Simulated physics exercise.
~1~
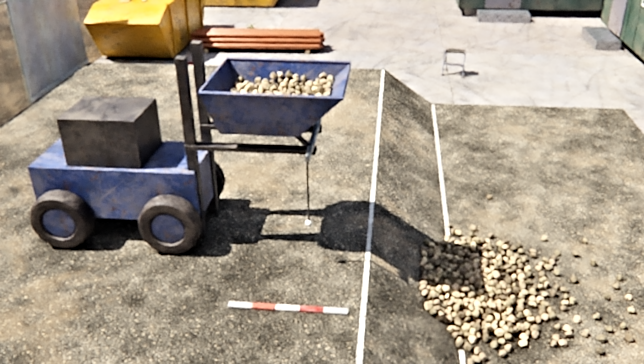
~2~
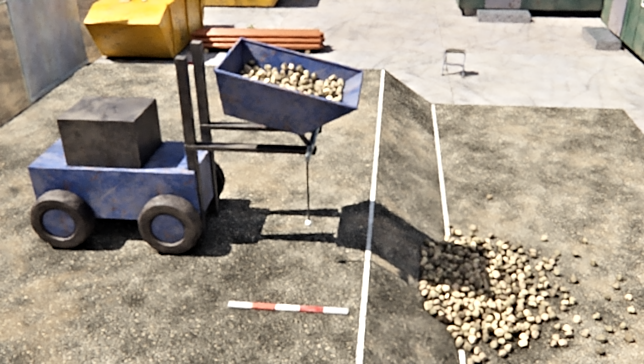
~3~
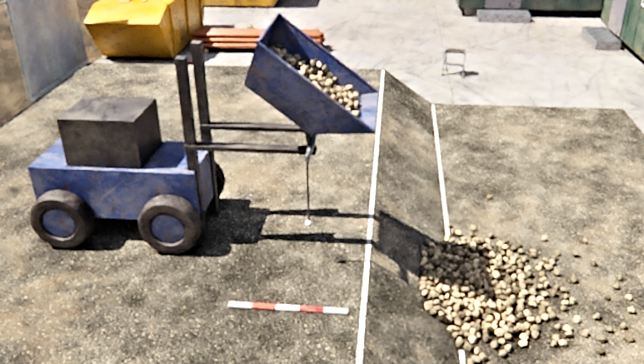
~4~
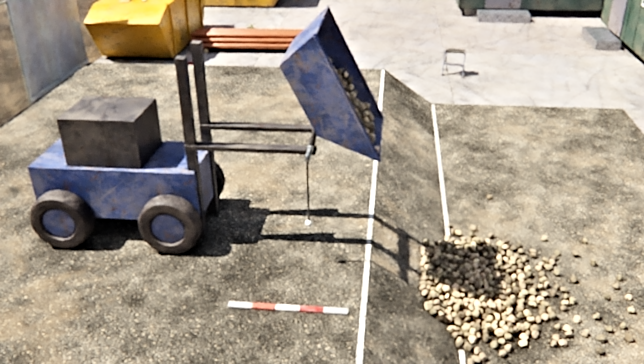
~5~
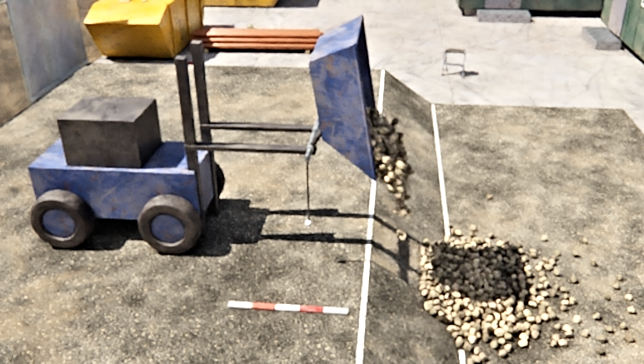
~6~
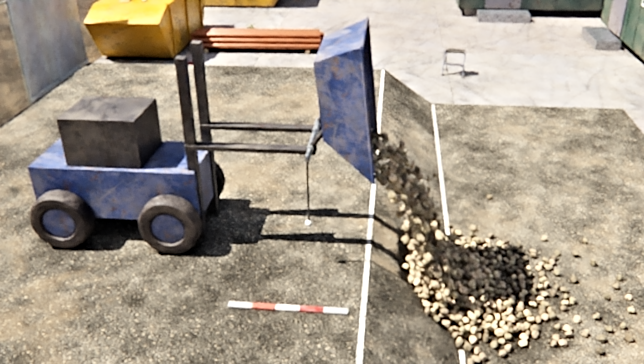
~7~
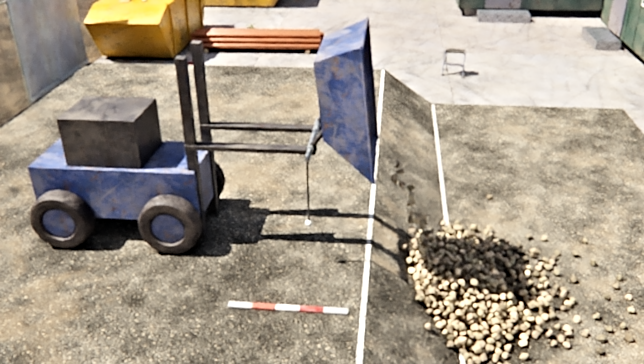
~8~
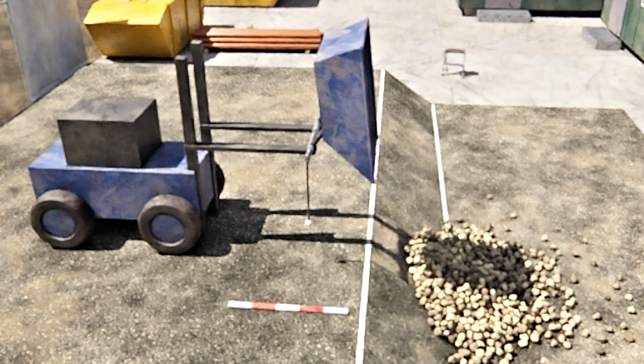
A blue forklift tips its skip, and pale stones slide out onto the pile below.
